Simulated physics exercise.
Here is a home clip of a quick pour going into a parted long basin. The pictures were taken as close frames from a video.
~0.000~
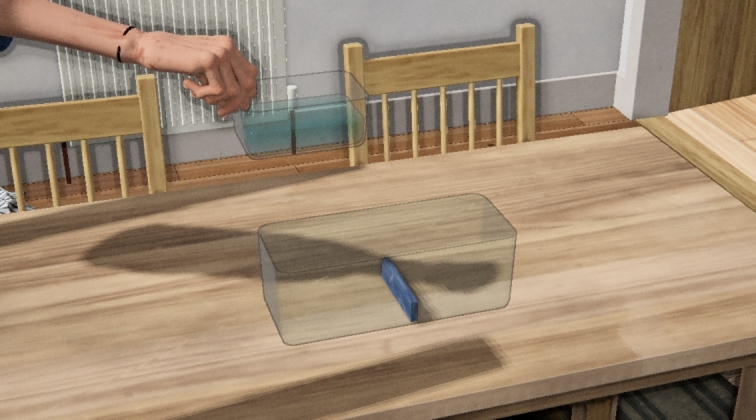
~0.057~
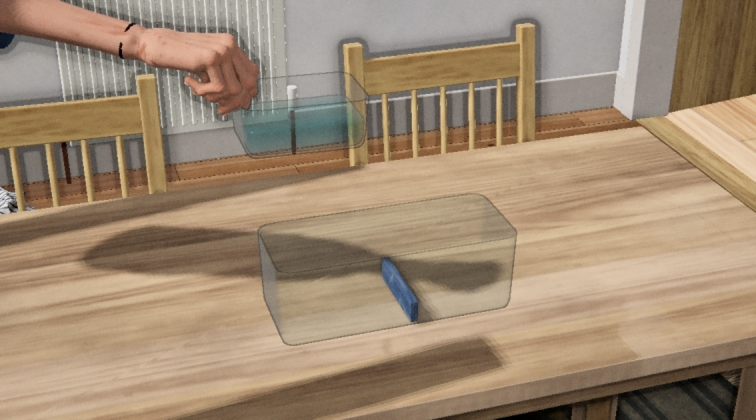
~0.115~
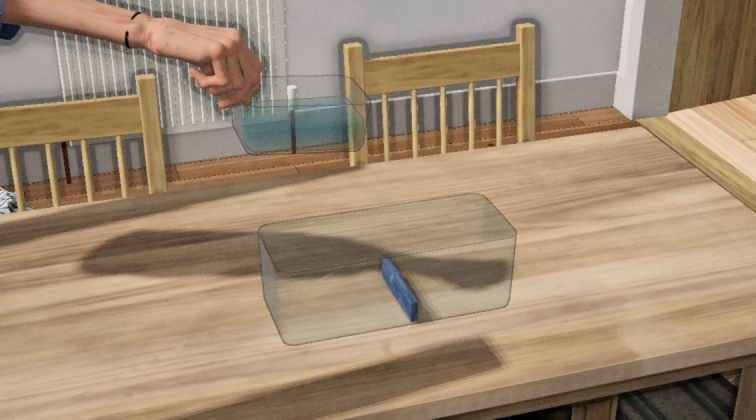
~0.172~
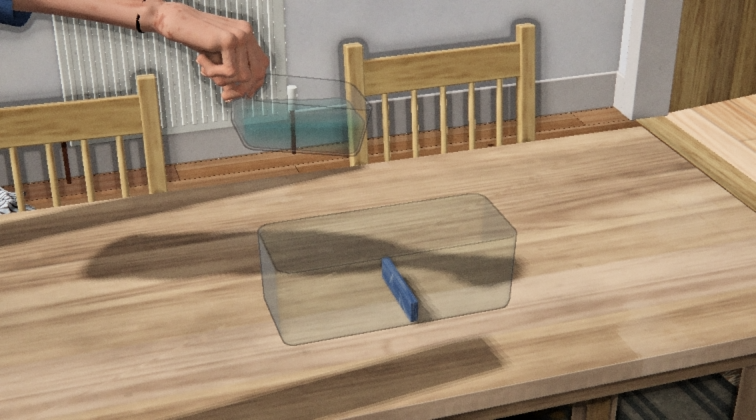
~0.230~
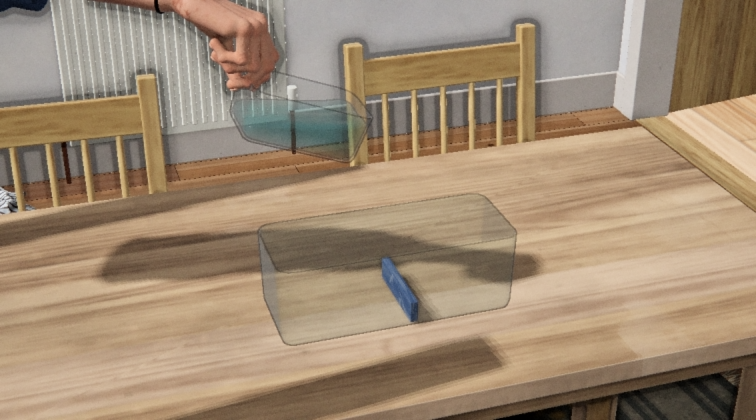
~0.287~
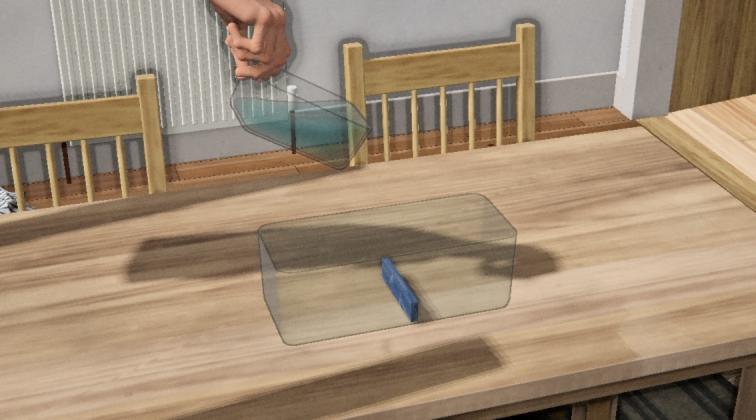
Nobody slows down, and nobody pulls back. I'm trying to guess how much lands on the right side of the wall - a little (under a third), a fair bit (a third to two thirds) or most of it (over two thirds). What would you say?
I would say a fair bit, a third to two thirds.
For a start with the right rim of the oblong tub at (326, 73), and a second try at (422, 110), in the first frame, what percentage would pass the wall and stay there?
First try 15 %, second try 80 %.
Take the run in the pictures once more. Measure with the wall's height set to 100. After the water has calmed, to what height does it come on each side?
Close to 30 for the left and 40 for the right.
A moment on, the oblong tub is tipped on its side and 22 per cent is still to pour, 3 is left of the wall and 17 right of it.
Next, the oblong tub is tipped on its side and 9 per cent is still to pour, 32 is left of the wall and 49 right of it.
Then the oblong tub is tipped on its side and 2 per cent is still to pour, 42 is left of the wall and 48 right of it.
Later the oblong tub is tipped on its side and 0 per cent is still to pour, 45 is left of the wall and 48 right of it.
In the end 46 per cent lies left of the wall, 48 right of it and 6 outside.
